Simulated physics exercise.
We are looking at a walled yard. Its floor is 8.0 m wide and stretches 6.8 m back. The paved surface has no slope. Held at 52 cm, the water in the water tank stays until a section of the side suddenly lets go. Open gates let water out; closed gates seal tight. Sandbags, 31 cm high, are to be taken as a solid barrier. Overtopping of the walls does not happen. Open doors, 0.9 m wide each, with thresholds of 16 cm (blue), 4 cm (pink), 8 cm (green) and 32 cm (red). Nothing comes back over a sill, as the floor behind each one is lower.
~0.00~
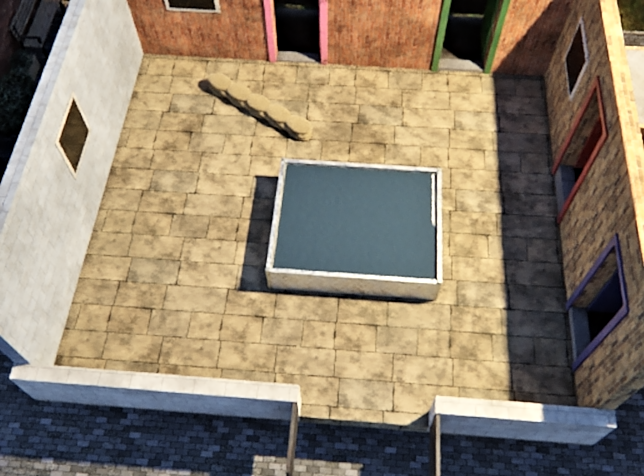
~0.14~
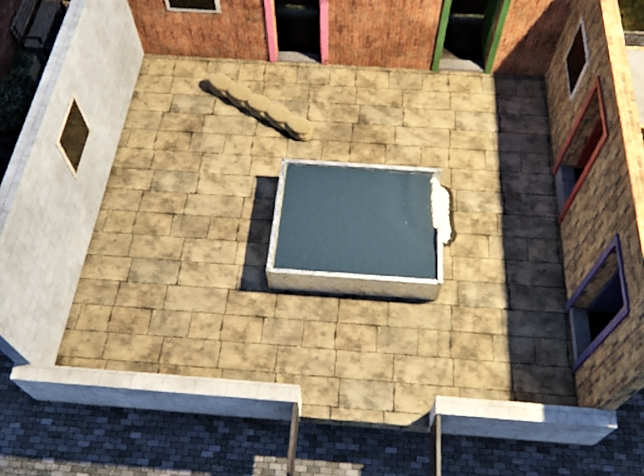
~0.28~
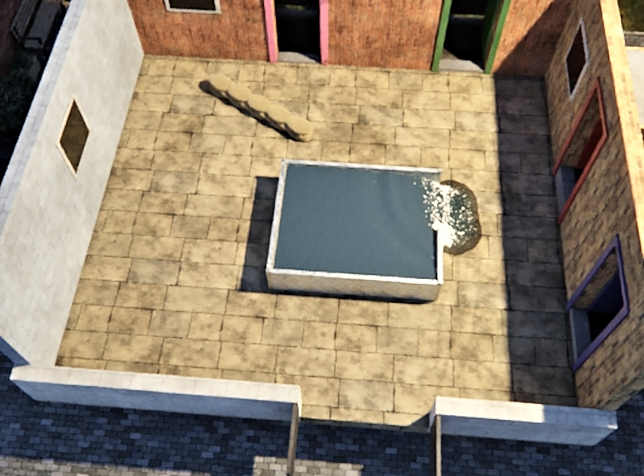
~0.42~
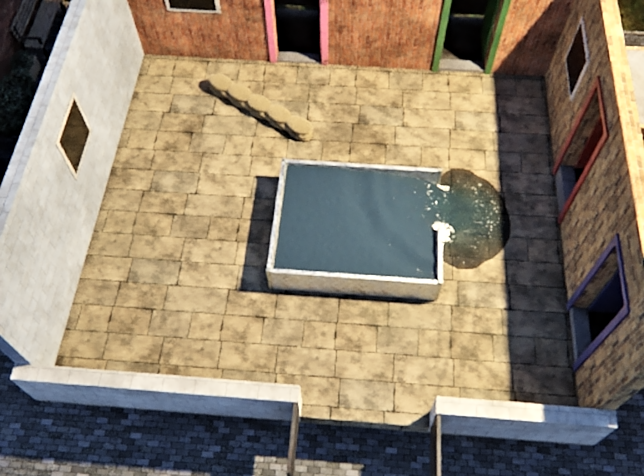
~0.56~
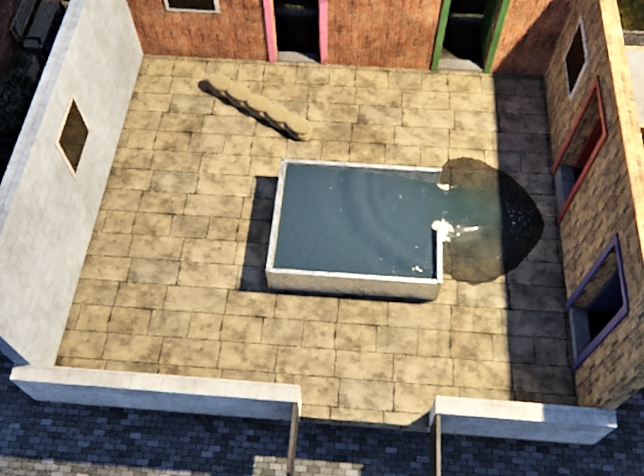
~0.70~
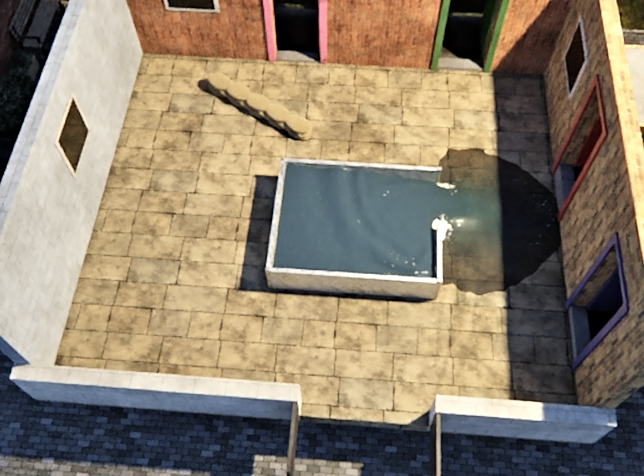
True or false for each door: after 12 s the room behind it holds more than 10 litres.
Blue door: False; pink door: True; green door: True; red door: False.
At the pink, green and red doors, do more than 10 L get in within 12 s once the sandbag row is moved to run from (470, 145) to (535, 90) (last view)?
With that change: Pink stays within, green stays within, red stays within.
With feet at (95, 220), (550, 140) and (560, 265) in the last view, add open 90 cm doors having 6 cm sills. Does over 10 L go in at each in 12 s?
Taking them in order, the first gets too little, the second enough and the third enough.
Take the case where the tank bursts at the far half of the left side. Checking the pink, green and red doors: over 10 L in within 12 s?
Then pink does not exceed it, green does not exceed it, red does not exceed it.
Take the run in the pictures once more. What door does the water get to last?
Looks like the pink door.
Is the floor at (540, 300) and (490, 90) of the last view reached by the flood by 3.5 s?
Soaked, soaked.
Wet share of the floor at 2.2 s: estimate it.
Covered: Roughly 20 per cent.
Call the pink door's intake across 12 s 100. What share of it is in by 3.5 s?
Share by then: ~ 0 %.
After 1.4 s water covers 10 % of the floor and is deepest (31 cm) near (442, 206); blue door not reached, pink door not reached, green door not reached, red door 26 cm at the sill, 0 L in.
After 2.2 s water covers 20 % of the floor and is deepest (30 cm) near (548, 221); blue door 8 cm at the sill, 0 L in, pink door not reached, green door not reached, red door 27 cm at the sill, 0 L in.
After 3.5 s water covers 25 % of the floor and is deepest (28 cm) near (544, 80); blue door 9 cm at the sill, 0 L in, pink door not reached, green door 12 cm at the sill, 1 L in, red door 22 cm at the sill, 0 L in.
After 7.0 s water covers 65 % of the floor and is deepest (16 cm) near (544, 80); blue door 6 cm at the sill, 0 L in, pink door 3 cm at the sill, 0 L in, green door 11 cm at the sill, 29 L in, red door 13 cm at the sill, 0 L in.
After 12.0 s water covers 90 % of the floor and is deepest (9 cm) near (547, 108); blue door 5 cm at the sill, 0 L in, pink door 8 cm at the sill, 20 L in, green door 7 cm at the sill, 37 L in, red door 8 cm at the sill, 0 L in.
